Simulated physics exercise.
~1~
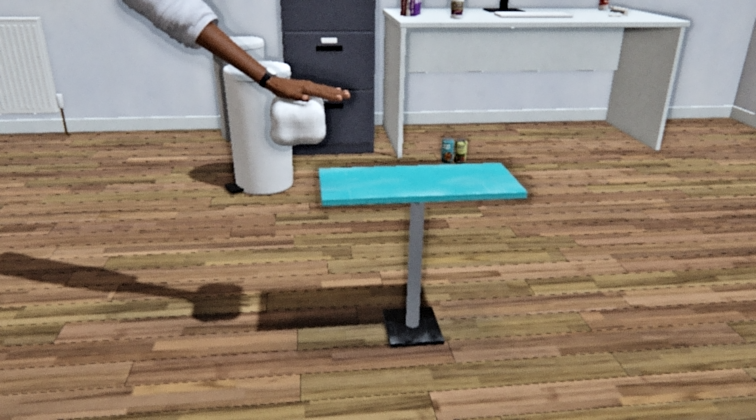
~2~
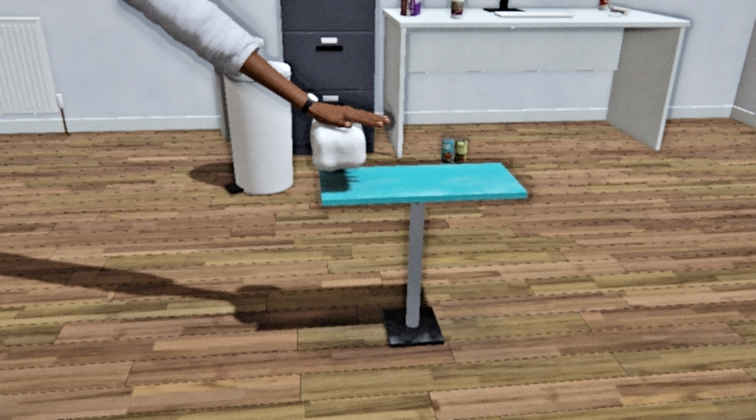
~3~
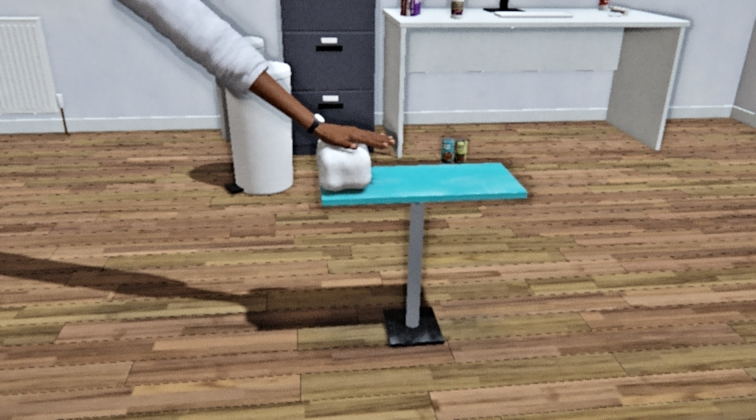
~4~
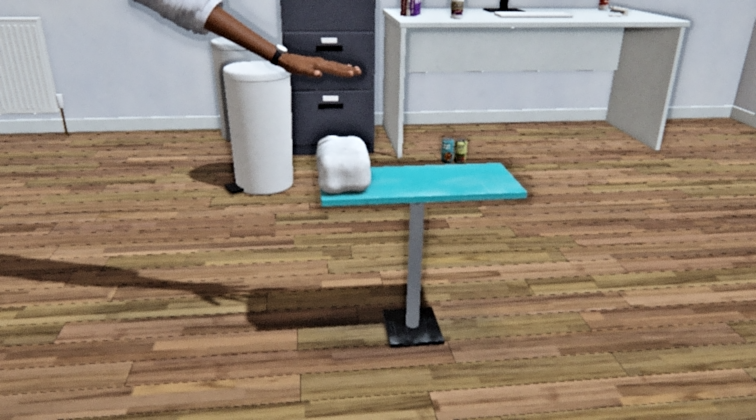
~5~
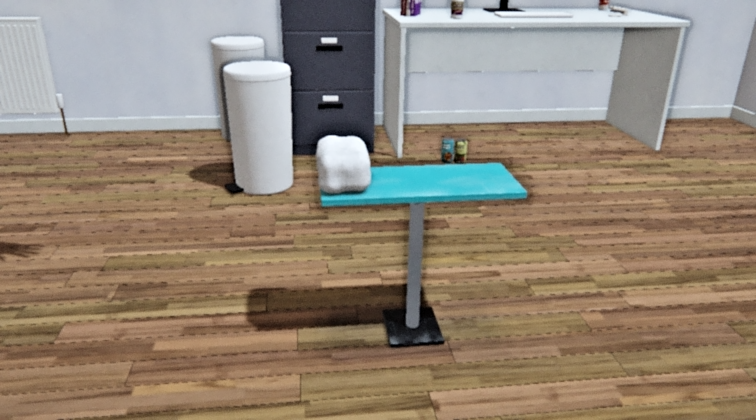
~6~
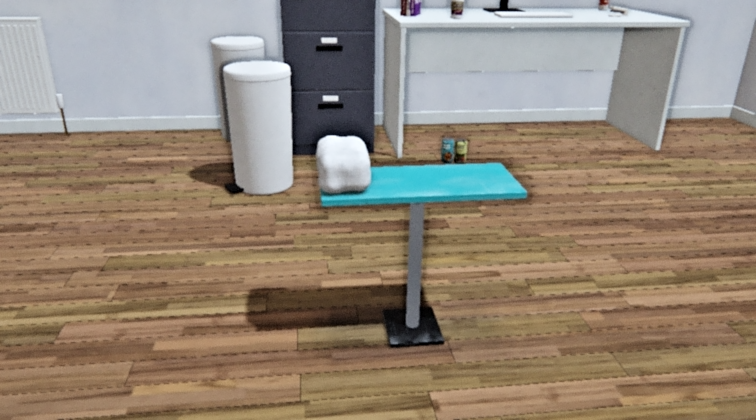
A hand sets a white cushion on the turquoise table's left end and withdraws, leaving both steady.
